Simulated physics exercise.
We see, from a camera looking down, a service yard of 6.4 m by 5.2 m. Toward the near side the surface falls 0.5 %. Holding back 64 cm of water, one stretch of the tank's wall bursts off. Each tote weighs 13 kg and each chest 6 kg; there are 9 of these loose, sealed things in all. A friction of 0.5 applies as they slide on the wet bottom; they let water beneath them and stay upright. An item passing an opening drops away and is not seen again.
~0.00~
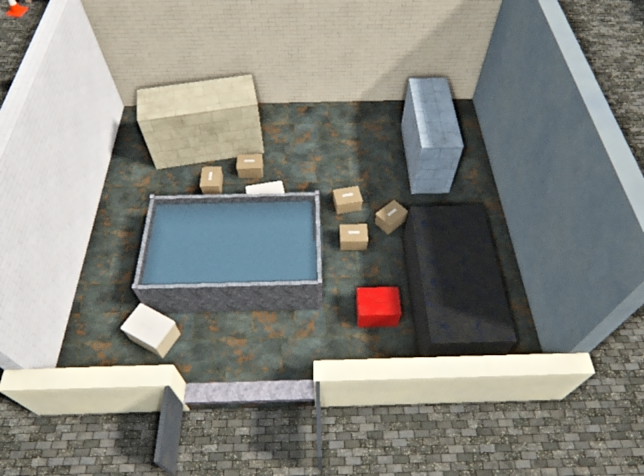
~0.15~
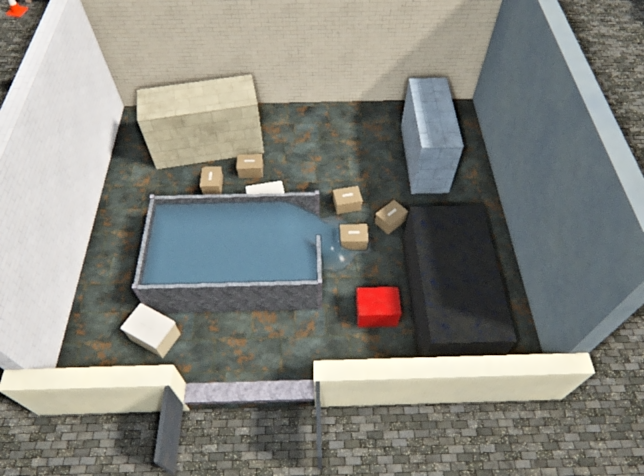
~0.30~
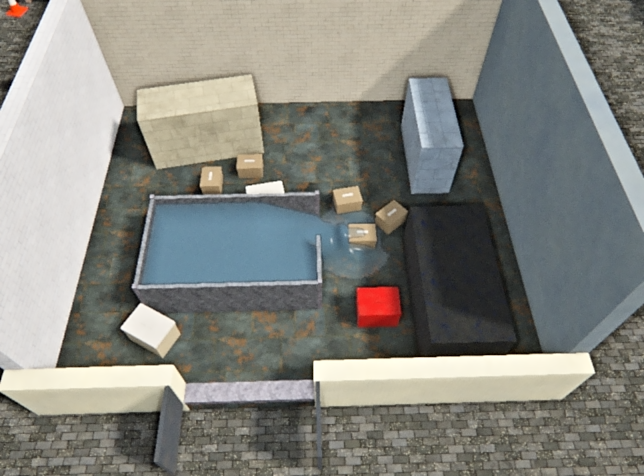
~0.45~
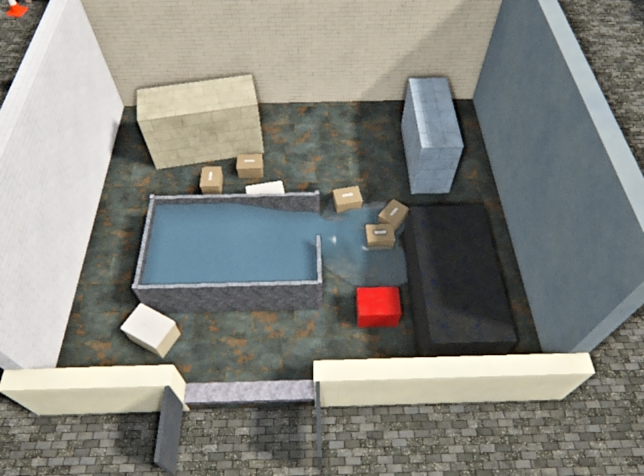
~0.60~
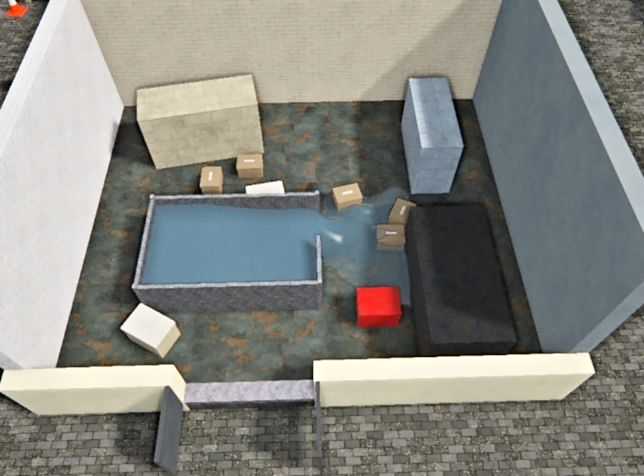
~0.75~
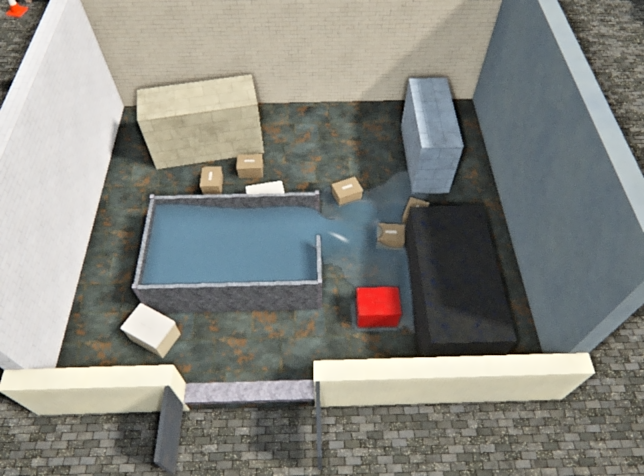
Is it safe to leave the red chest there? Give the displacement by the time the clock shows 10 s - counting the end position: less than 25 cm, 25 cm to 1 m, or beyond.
By then the red chest is well away.
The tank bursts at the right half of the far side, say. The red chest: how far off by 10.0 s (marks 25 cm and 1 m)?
After that, the red chest shifts somewhat.
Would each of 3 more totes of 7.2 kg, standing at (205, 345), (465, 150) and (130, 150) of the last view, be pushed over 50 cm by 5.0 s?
Going one by one: Too far, too far, not far enough.
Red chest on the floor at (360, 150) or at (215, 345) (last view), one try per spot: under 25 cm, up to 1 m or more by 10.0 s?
I'd say it lands far off on the first try and it lands far off on the second.
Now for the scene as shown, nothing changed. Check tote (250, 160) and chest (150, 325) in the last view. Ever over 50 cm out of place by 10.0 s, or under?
Taking them in order: Fell shy and exceeded.
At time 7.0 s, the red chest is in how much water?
8 cm or so.
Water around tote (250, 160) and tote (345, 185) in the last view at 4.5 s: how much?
Roughly 1 and 2 cm.
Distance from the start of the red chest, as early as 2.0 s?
About 60 cm.
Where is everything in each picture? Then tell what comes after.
The red chest at (379, 301) rests on the ground; water covers 3.2 m2; 0 of 9 have shifted, in the first frame.
The red chest at (379, 301) rests on the ground; water covers 3.6 m2; 0 of 9 have shifted, in the second frame.
The red chest at (379, 301) rests on the ground; water covers 4.1 m2; 1 of 9 have shifted, in the third frame.
The red chest at (379, 301), on the bottom; water covers 4.7 m2; 1 of 9 have shifted, in the fourth frame.
The red chest at (379, 301) rests on the ground; water covers 5.1 m2; 2 of 9 have shifted, in the fifth frame.
The red chest at (379, 301) rests on the ground; 5.6 m2 under water; 3 of 9 have shifted, in the sixth frame.
After 2.0 s the red chest is near (336, 325), 0.7 m from its start, aground; 0 of 9 are out; 1 afloat.
After 4.5 s the red chest is near (152, 332), 2.9 m from its start, afloat; 0 of 9 are out; 4 afloat.
After 7.0 s the red chest is near (96, 344), 3.6 m from its start, afloat; 0 of 9 are out; 4 afloat.
After 10.0 s the red chest is near (128, 254), 3.5 m from its start, afloat; 0 of 9 are out; 5 afloat.
